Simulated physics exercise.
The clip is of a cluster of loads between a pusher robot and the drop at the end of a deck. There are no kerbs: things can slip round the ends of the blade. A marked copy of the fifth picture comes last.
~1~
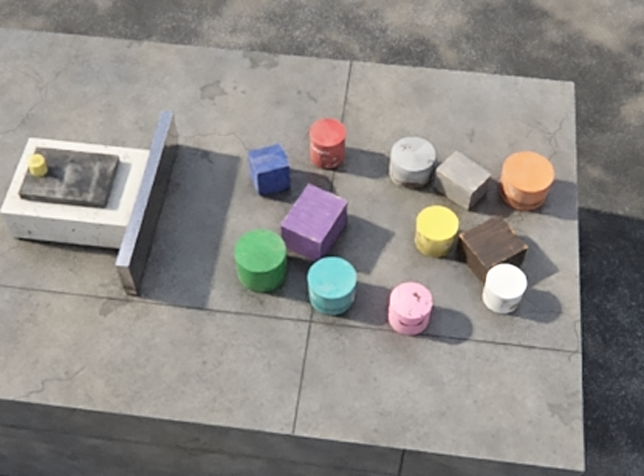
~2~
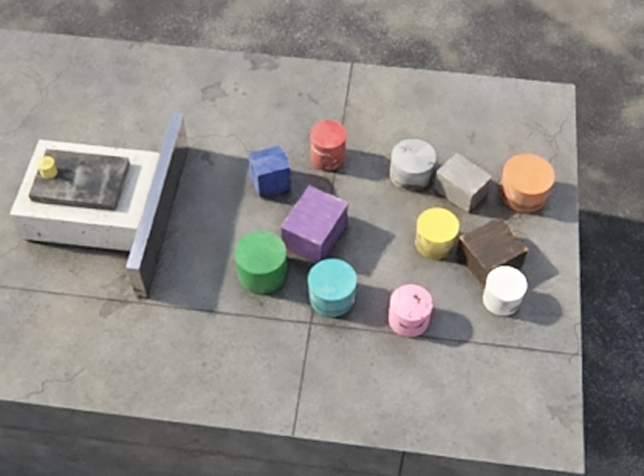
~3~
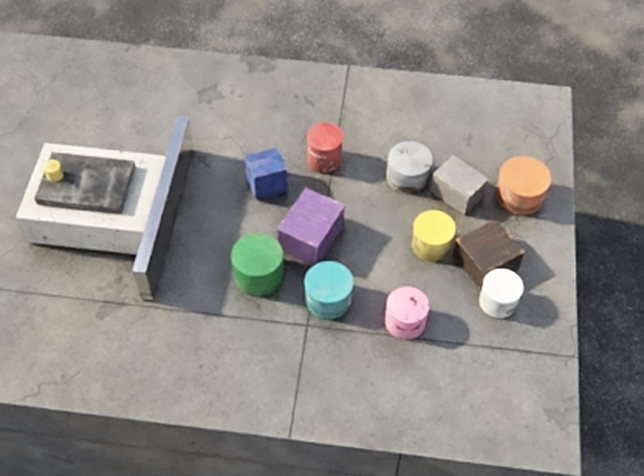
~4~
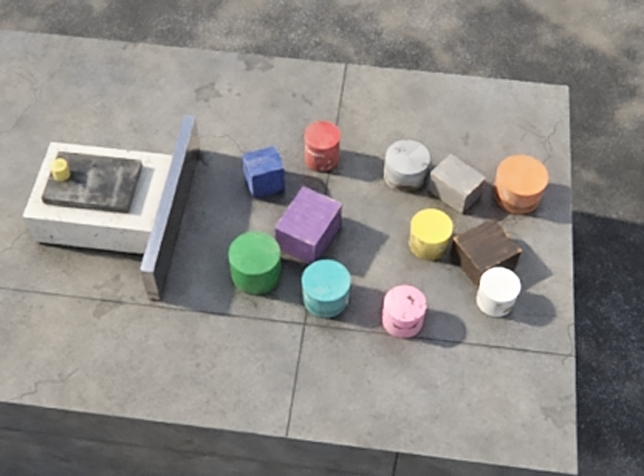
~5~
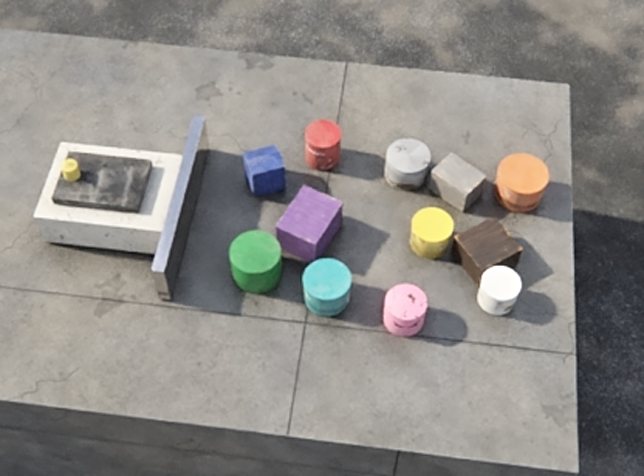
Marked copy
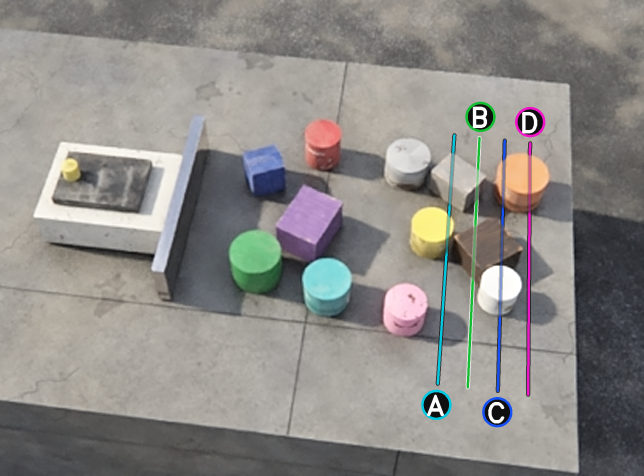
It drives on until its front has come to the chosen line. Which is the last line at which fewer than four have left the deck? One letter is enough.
C is the last line within the limit.
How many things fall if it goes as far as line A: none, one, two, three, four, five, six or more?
The count is none.
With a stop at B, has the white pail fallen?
No.
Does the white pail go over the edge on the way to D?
Yes.
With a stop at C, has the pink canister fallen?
No.
On the marked copy, A at (447, 249); B at (474, 252); C at (502, 255); D at (529, 258).
With C. Early on, robot (224, 194); turquoise pail (354, 299); red pail (331, 145).
Further on, robot (341, 206); orange pail (530, 185); black crate (522, 260).
At the end, robot (431, 216); black crate over the edge; orange pail over the edge; two fallen.
As for the rest, A is within the limit but short; B is within the limit but short; D drops five.
